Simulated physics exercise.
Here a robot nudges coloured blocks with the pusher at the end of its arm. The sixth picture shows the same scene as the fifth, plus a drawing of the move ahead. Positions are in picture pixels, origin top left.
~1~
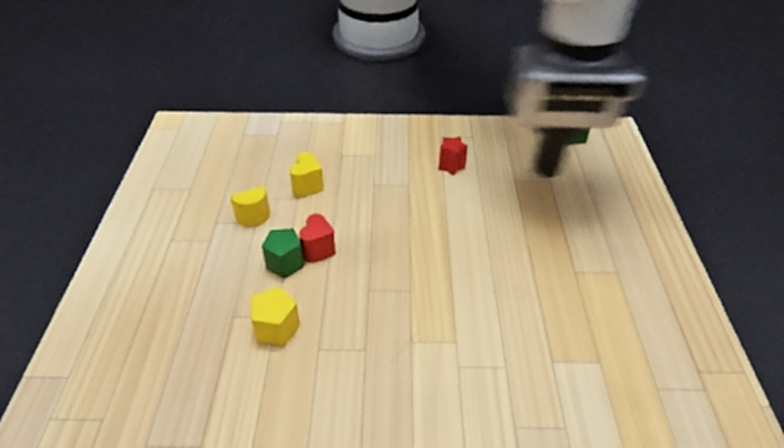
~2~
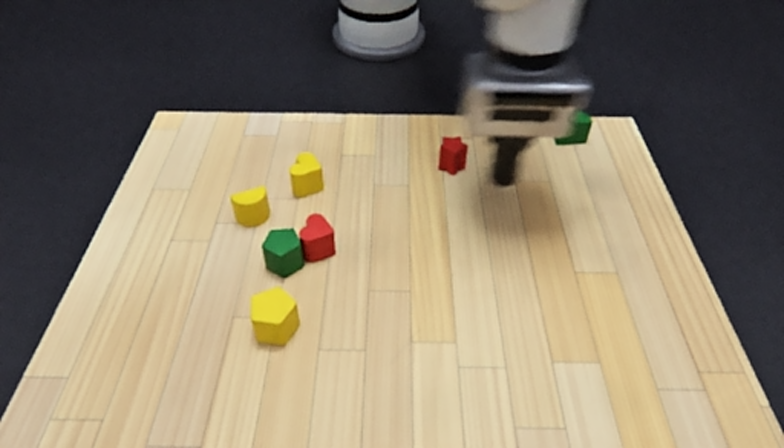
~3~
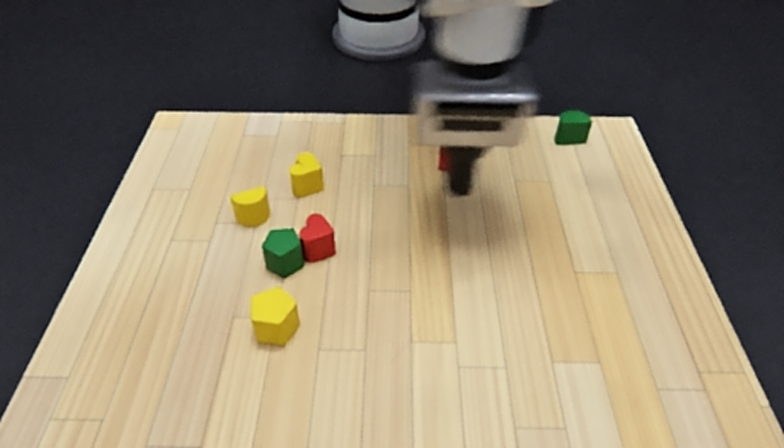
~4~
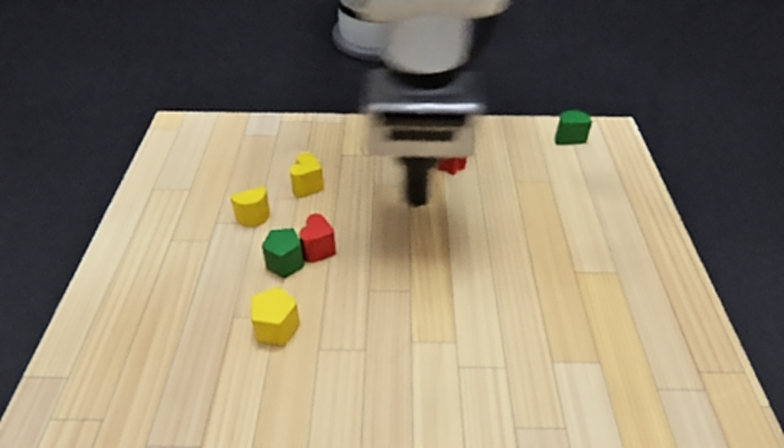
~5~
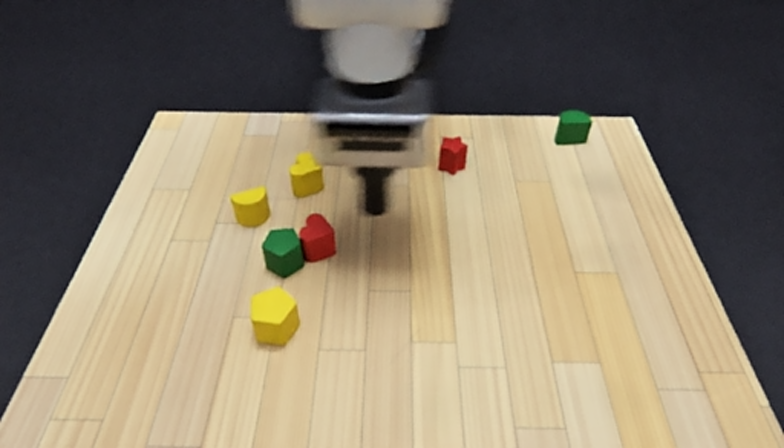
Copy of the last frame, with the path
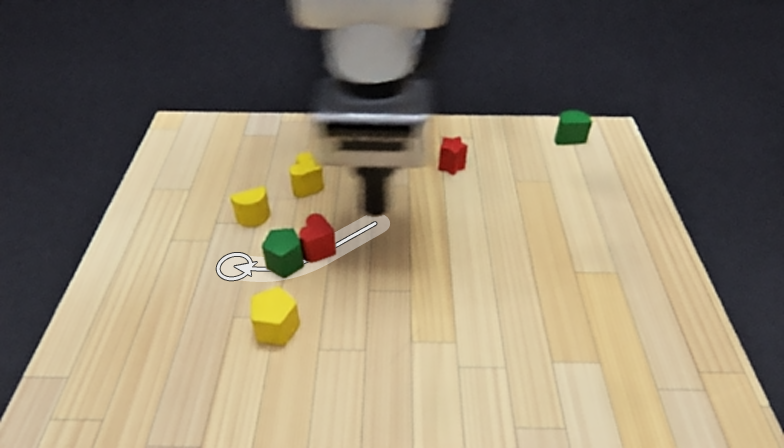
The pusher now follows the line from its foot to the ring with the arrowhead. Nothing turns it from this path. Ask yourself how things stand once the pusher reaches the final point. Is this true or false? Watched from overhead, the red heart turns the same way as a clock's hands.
That is false.
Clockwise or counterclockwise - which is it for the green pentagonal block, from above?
Looking down, my answer is that the green pentagonal block rotates clockwise.
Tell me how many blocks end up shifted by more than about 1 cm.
The count will be 2.
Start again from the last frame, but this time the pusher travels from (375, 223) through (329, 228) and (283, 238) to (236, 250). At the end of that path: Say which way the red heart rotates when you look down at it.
The block spins anticlockwise.
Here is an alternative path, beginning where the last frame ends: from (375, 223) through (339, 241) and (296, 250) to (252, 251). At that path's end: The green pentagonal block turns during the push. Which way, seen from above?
It makes a clockwise turn.
The drawn path runs from (375, 223) by way of (334, 246) and (287, 267) to (234, 266).
On the path given first. One third of the way, pusher (332, 231); green pentagonal block (269, 245); red heart (303, 234).
Two thirds of the way, pusher (283, 252); green pentagonal block (221, 259), turned 50° clockwise; red heart (254, 259), turned 15° anticlockwise.
At the end, pusher (230, 251); yellow pentagonal block not moved; green pentagonal block (187, 271), turned 85° clockwise; red heart (223, 269), turned 45° anticlockwise.
